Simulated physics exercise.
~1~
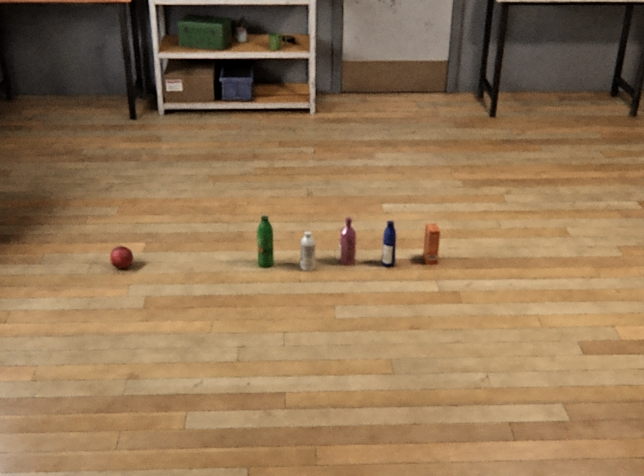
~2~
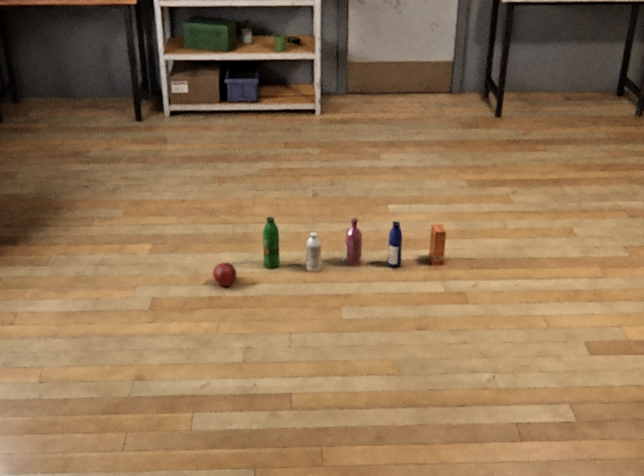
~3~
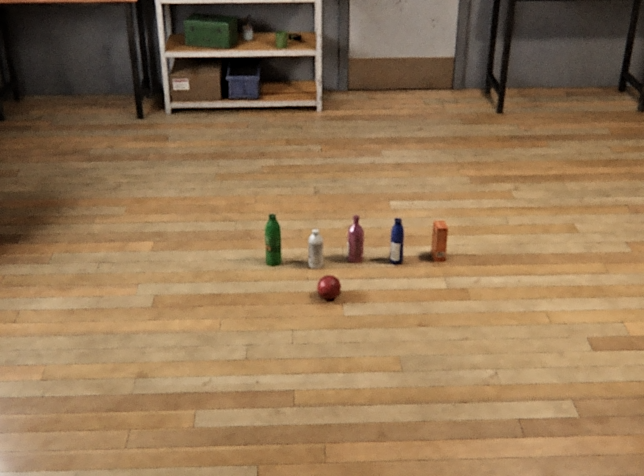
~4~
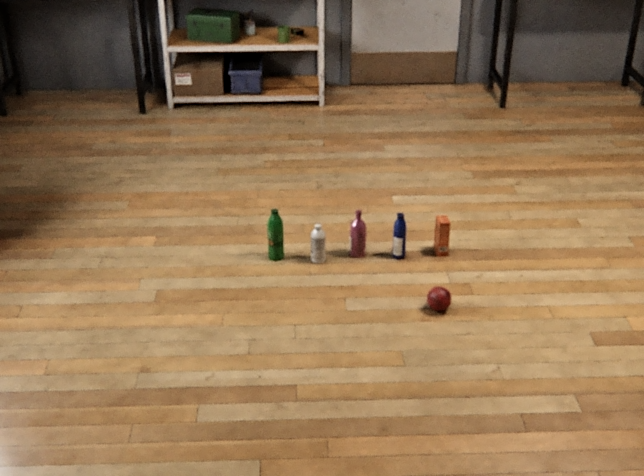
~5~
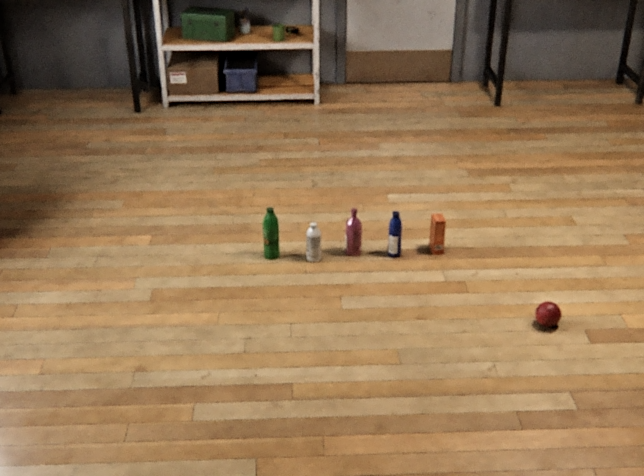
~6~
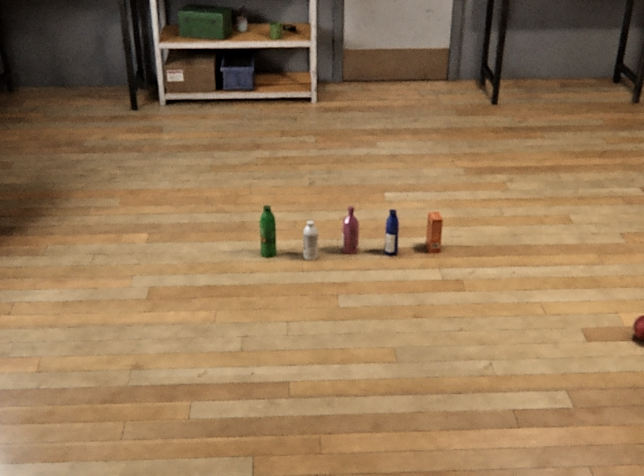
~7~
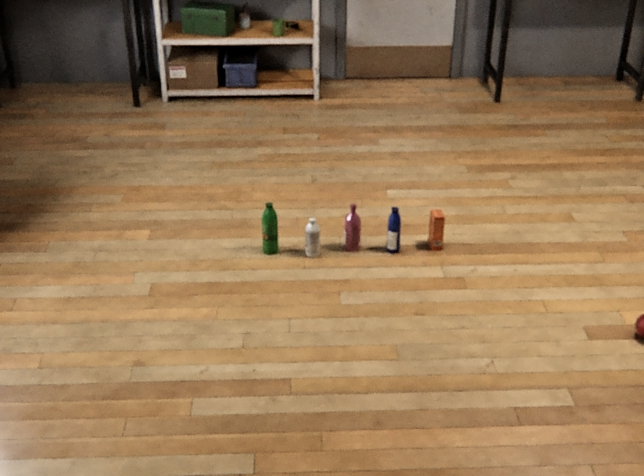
At the start, a red ball sits to the left of a short row on a wooden floor, with a green bottle, a white bottle, a pink bottle, a blue bottle and an orange carton all upright. The ball rolls to the right, coming close to the green bottle. It then passes in front of the row without touching anything and moves beyond the orange carton. It continues across the open floor, drifting nearer the viewer, until it reaches the right edge. At the end, the ball is partly out of view there, and all five items still stand.
